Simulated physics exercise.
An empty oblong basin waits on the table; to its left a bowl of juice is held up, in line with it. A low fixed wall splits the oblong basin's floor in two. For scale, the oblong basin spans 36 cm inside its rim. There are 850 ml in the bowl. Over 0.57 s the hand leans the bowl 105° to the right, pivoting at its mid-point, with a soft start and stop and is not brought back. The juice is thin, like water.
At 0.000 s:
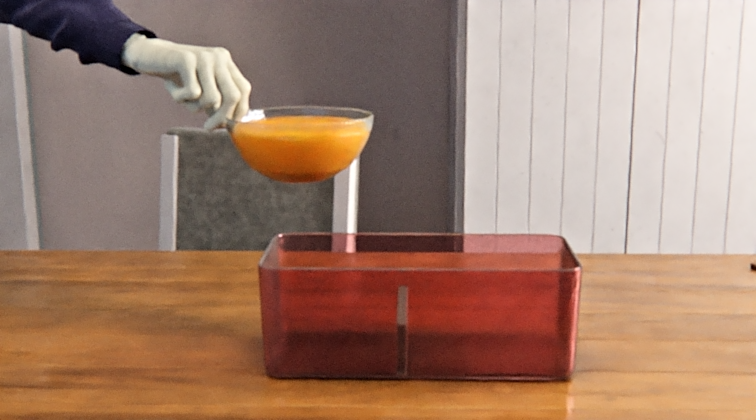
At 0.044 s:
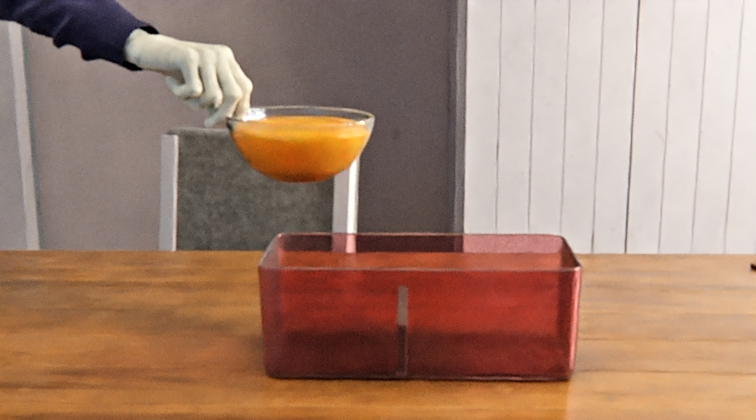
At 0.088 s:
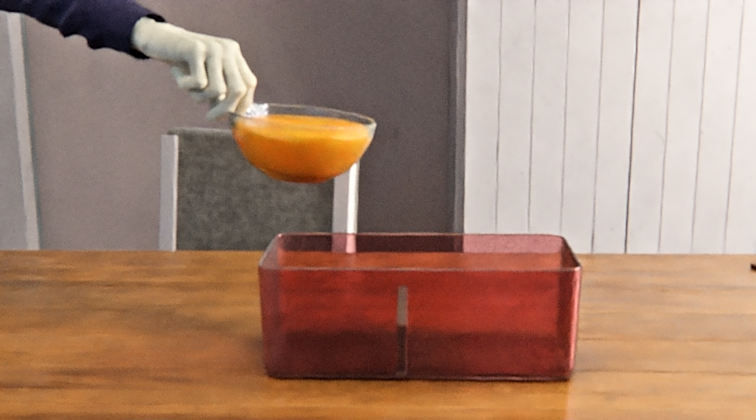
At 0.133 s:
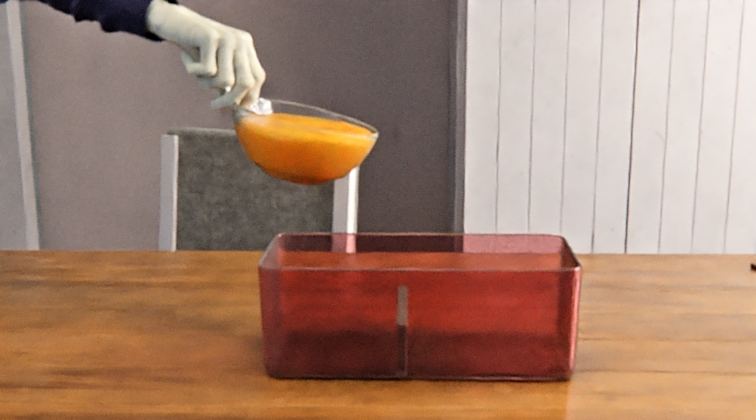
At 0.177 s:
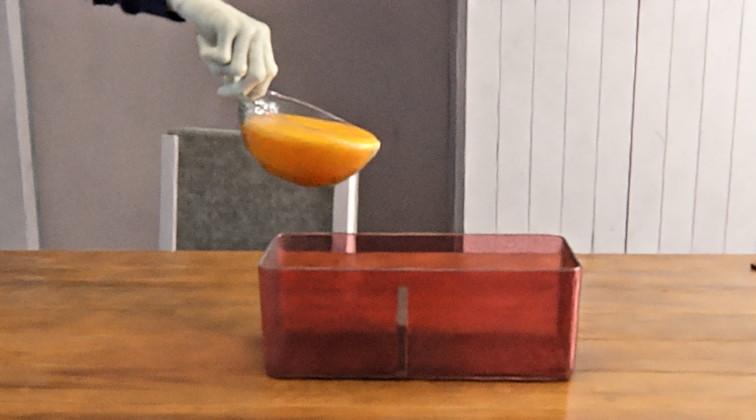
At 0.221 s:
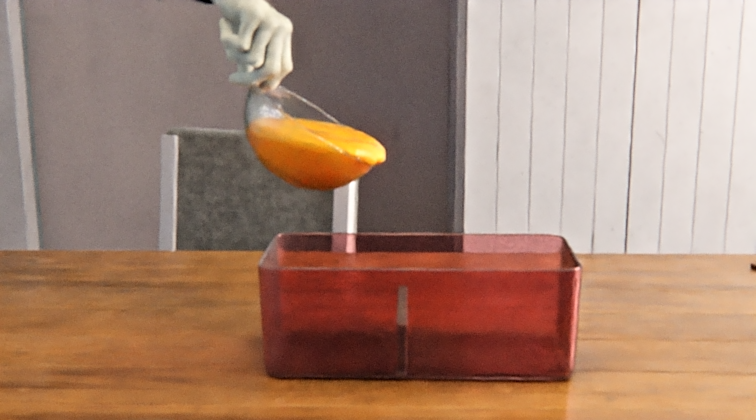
In a room with a grey wall, white panelling and a grey chair behind a wooden table, the view is level from the front and stays still. An empty, see-through red oblong basin sits on the table, and above its left part a pale hand in a dark sleeve holds a clear bowl of orange juice. The hand gradually leans the bowl to the right, rising as the juice shifts to the lowered rim.
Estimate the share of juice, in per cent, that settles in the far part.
About 59 per cent.
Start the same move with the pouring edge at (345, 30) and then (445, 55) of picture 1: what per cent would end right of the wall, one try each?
In turn about 55 and 85 per cent.
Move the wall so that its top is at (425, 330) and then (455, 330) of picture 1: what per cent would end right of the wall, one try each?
First 40, then 30 per cent.
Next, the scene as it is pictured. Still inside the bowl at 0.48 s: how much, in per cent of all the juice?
About 6 per cent.
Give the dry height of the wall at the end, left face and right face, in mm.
Left about 48 mm, right about 44 mm.
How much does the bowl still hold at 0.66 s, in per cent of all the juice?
Some 0 per cent.
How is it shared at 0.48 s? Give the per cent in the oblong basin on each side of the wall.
Some 18 per cent left and 52 right.
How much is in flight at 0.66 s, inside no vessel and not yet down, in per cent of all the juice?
Some 4 per cent.
After 0.48 s the tilt is 98° and 6 per cent is still to pour, 17 is left of the wall and 52 right of it.
After 0.66 s the tilt is 105° and 0 per cent is still to pour, 36 is left of the wall and 60 right of it.
After 0.86 s the tilt is 105° and 0 per cent is still to pour, 39 is left of the wall and 59 right of it.
After 1.07 s the tilt is 105° and 0 per cent is still to pour, 39 is left of the wall and 59 right of it.
In the end 39 per cent lies left of the wall, 59 right of it and 2 outside.
